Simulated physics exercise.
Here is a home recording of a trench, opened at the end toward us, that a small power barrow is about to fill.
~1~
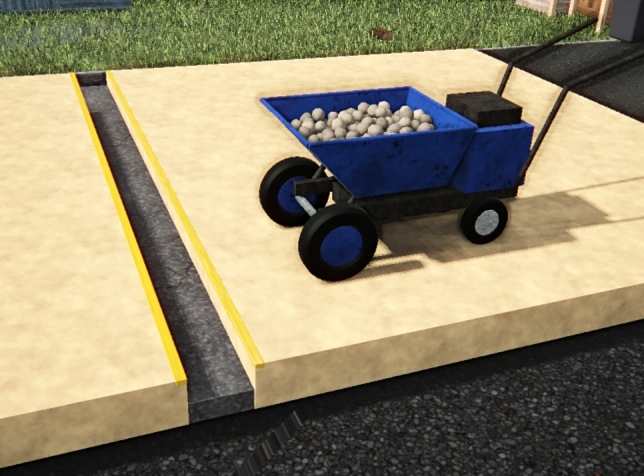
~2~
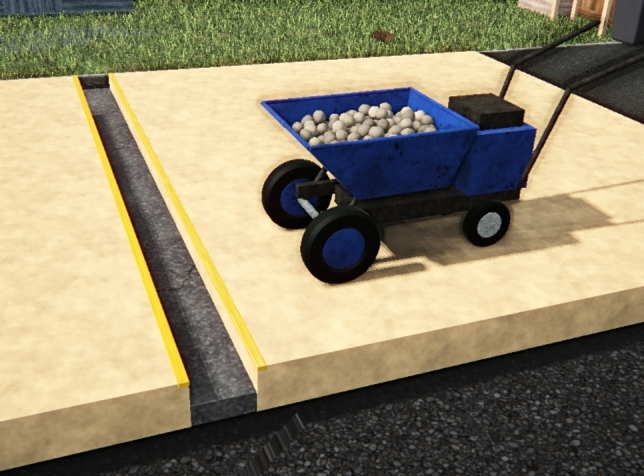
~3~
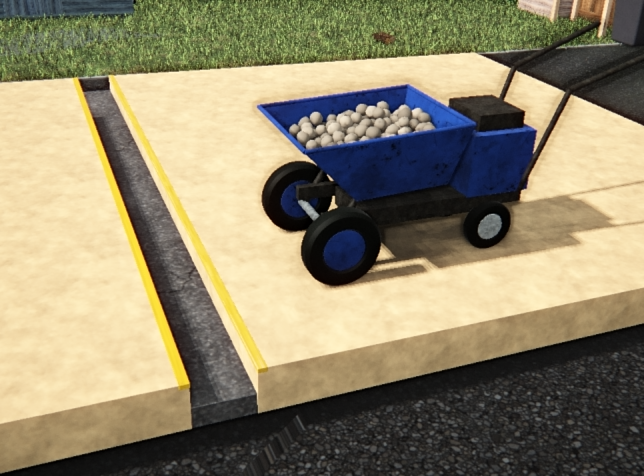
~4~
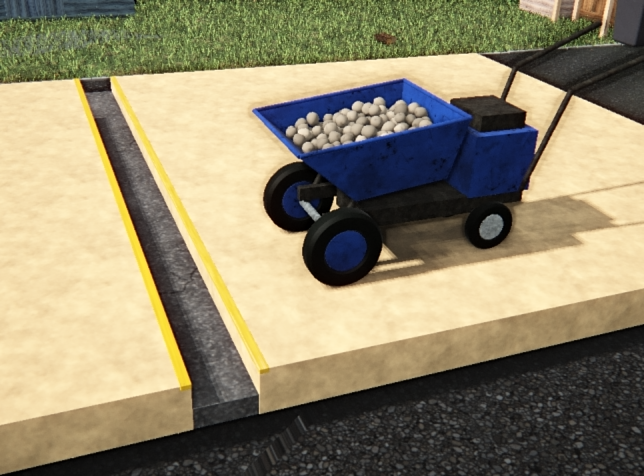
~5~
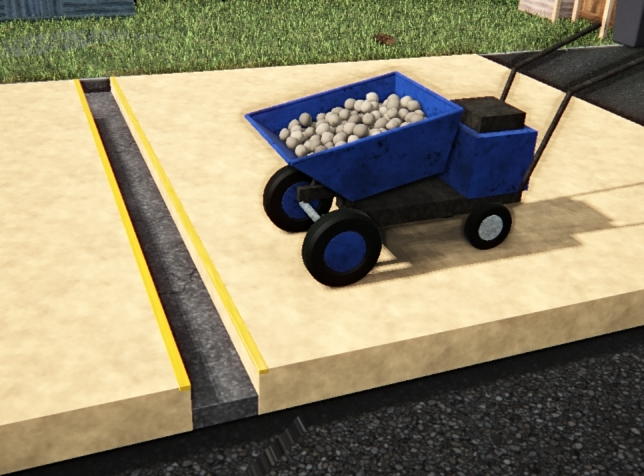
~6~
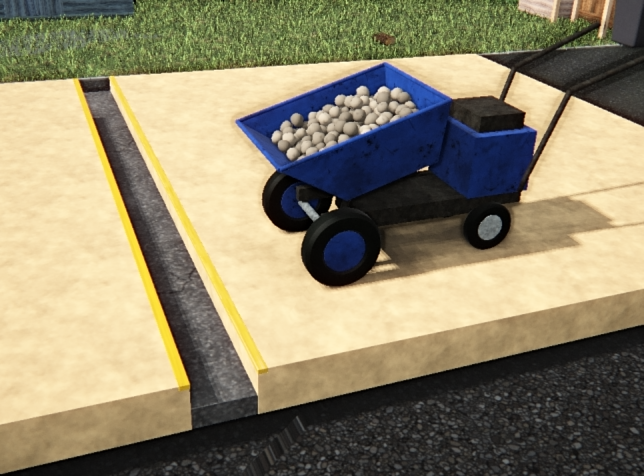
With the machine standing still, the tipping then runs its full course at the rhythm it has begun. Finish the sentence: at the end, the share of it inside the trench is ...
... above half.
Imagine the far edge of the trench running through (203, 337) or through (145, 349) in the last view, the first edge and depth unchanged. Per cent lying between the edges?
In order, some 40 and some 90 percent.
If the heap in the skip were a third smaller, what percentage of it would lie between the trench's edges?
It would be around 90 per cent.
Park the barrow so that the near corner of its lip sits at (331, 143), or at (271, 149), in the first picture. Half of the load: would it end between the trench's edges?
Respectively: The bigger portion, a smaller portion.
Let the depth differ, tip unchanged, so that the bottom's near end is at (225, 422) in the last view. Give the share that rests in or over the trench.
Estimate: Approx. 90 per cent.
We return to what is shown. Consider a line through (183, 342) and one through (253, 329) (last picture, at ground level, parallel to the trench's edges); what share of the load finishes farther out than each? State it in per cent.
Estimate: 30 %, then 100 %.
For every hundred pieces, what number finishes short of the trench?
Share: Near 5 %.
Soon, skip tipped steeply; all in the skip.
A while on, skip tipped right over; most in the skip; a stray few short of the trench; about a quarter in or heaped over the trench; a stray few falling.
Towards the end, skip tipped right over; a small part in the skip; a stray few short of the trench; most in or heaped over the trench; about a quarter beyond it.
Finally, skip tipped right over; a stray few in the skip; a small part short of the trench; most in or heaped over the trench; about a quarter beyond it.
